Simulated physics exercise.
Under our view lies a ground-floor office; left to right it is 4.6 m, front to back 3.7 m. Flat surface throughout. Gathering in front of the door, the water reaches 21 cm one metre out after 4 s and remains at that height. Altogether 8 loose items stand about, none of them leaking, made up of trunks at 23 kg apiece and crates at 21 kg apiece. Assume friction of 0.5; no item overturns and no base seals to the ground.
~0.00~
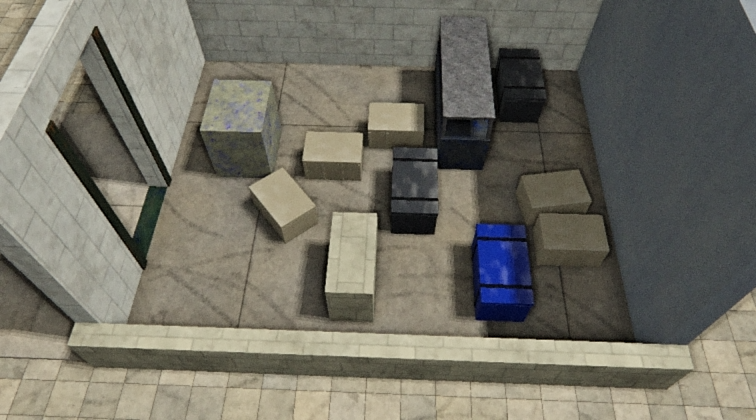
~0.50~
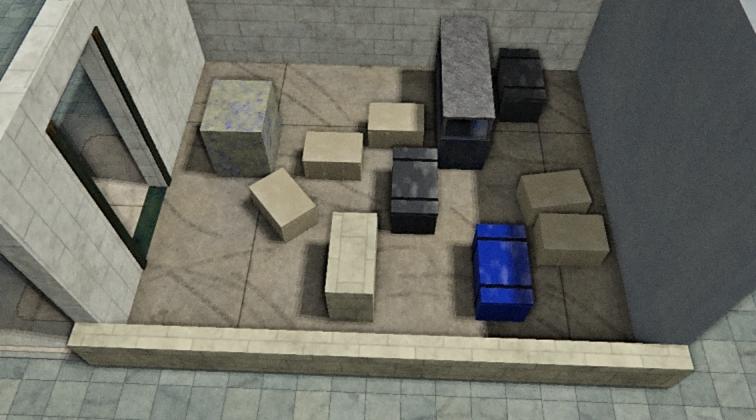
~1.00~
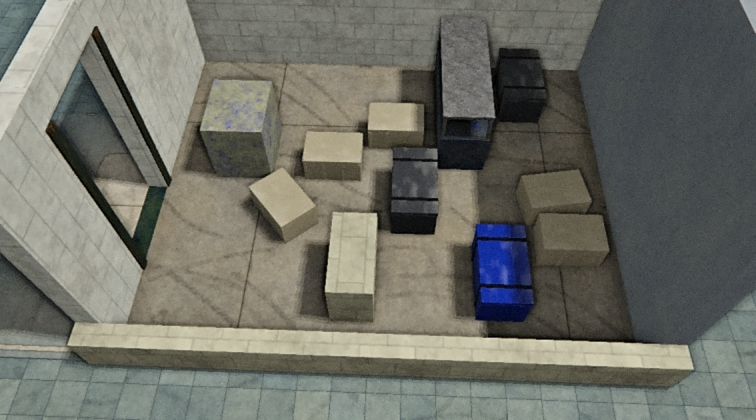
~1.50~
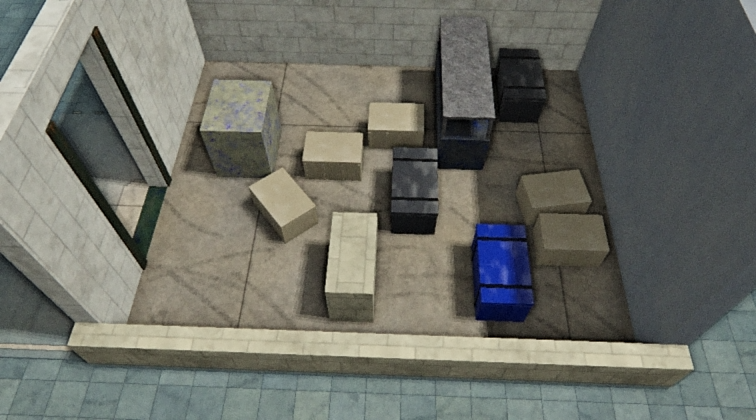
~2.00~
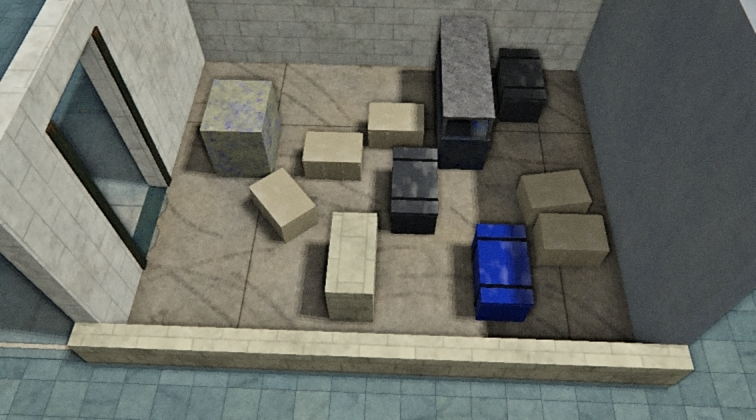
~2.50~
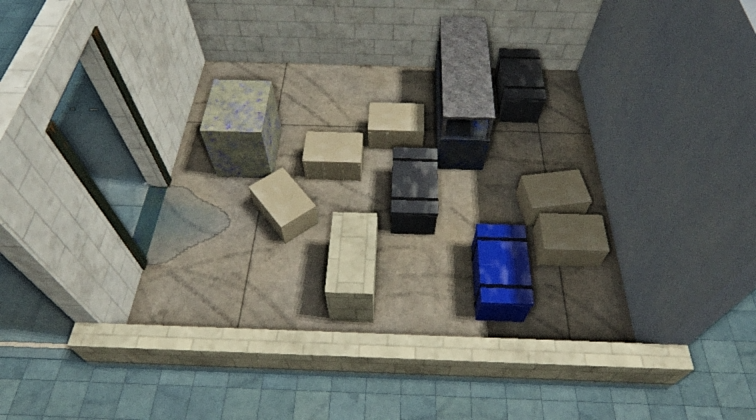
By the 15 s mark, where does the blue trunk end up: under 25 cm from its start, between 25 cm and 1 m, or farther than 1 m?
The blue trunk ends up between 25 cm and 1 m away.
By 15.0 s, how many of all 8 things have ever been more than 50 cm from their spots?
The number is 5.
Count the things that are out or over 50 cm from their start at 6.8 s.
At that moment it comes to 1.
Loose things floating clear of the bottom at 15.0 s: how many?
It comes to 6 of them.
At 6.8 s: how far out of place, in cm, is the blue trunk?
About 0 cm out of place.
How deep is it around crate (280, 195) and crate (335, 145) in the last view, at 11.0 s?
10 and 7 cm.
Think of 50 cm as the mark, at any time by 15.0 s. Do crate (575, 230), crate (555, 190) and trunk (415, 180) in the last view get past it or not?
First greater, then greater, then greater.
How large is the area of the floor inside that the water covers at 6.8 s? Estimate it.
I'd put it close to 10.0 m2.
After 3.5 s the blue trunk is near (504, 262), 0.0 m from its start, aground; 0 afloat.
After 6.8 s the blue trunk is near (504, 262), 0.0 m from its start, aground; 0 afloat.
After 11.0 s the blue trunk is near (583, 301), 0.7 m from its start, afloat; 3 afloat.
After 15.0 s the blue trunk is near (577, 260), 0.6 m from its start, afloat; 6 afloat.
